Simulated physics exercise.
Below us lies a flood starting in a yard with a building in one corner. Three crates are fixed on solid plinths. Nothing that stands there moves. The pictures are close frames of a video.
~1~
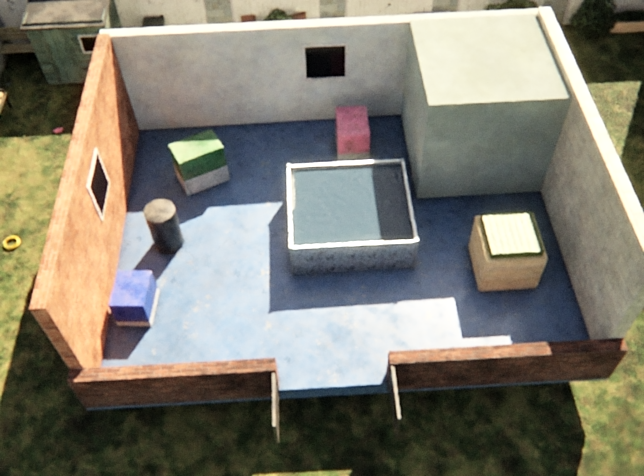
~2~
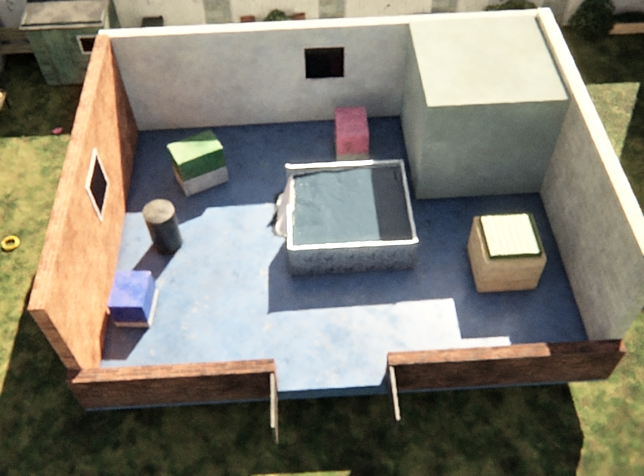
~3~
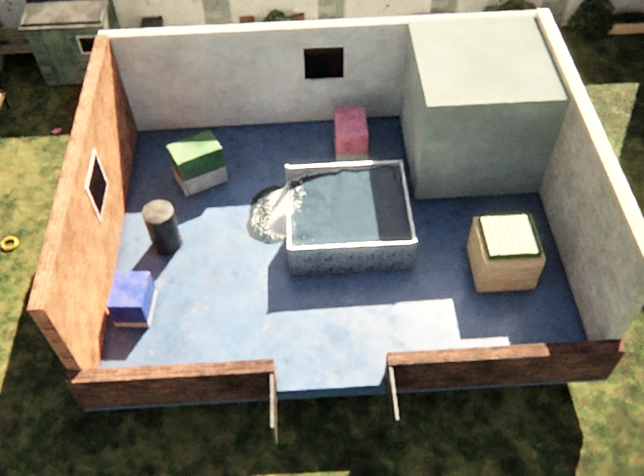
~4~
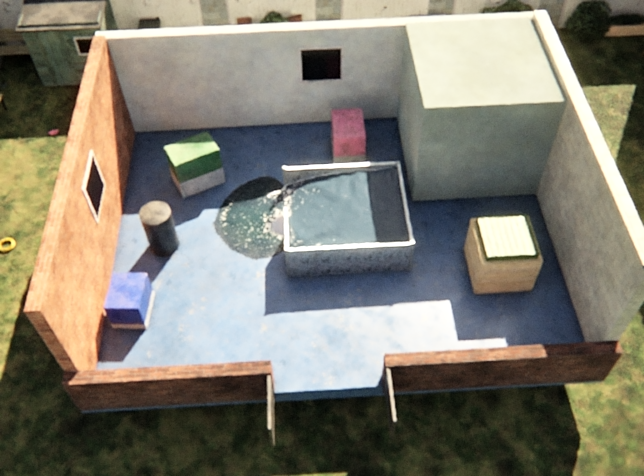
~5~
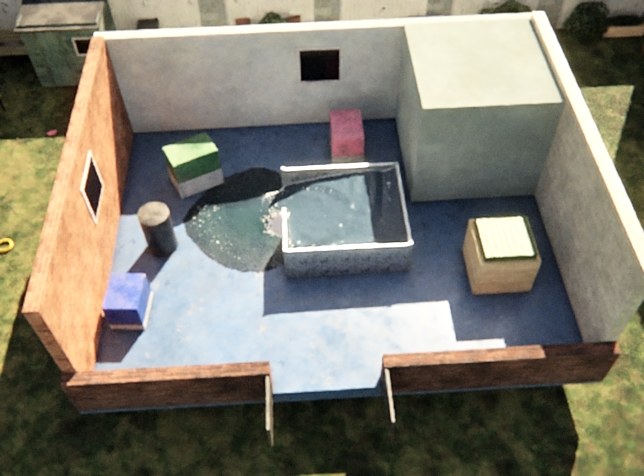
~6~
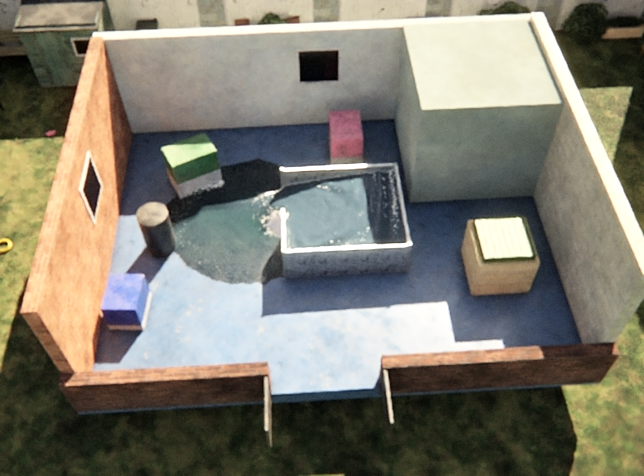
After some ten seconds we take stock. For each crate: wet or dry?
In the end: The green crate keeps dry; the blue crate is soaked; the pink crate keeps dry.
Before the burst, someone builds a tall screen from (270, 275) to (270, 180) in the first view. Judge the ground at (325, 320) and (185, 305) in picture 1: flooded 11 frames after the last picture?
One after the other: Flooded, no water.
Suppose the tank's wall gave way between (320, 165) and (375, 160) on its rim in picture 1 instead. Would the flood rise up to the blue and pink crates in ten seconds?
One by one: Blue crate is topped; pink crate is soaked.
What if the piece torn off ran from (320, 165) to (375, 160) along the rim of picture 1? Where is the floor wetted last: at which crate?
The blue crate.
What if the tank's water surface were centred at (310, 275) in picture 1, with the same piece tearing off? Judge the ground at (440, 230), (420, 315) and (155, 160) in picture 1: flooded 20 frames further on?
One after the other: No water, dry, under water.
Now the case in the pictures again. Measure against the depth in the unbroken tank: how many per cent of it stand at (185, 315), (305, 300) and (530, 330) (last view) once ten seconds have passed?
About 6, 8 and 4 per cent.
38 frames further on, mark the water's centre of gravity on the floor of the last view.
At about (241, 229).
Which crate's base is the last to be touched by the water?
The pink crate.
A moment on, water covers 20 % of the floor; the green crate water round its plinth, the blue crate water round its plinth, the pink crate not reached.
Next, water covers 30 % of the floor; the green crate water round its plinth, the blue crate water round its plinth, the pink crate not reached.
Then, water covers 40 % of the floor; the green crate water round its plinth, the blue crate water round its plinth, the pink crate water round its plinth.
Later, water covers 65 % of the floor; the green crate water round its plinth, the blue crate water round its plinth, the pink crate water round its plinth.
In the end, water covers 90 % of the floor; the green crate stayed above the water, the blue crate was topped, the pink crate stayed above the water.
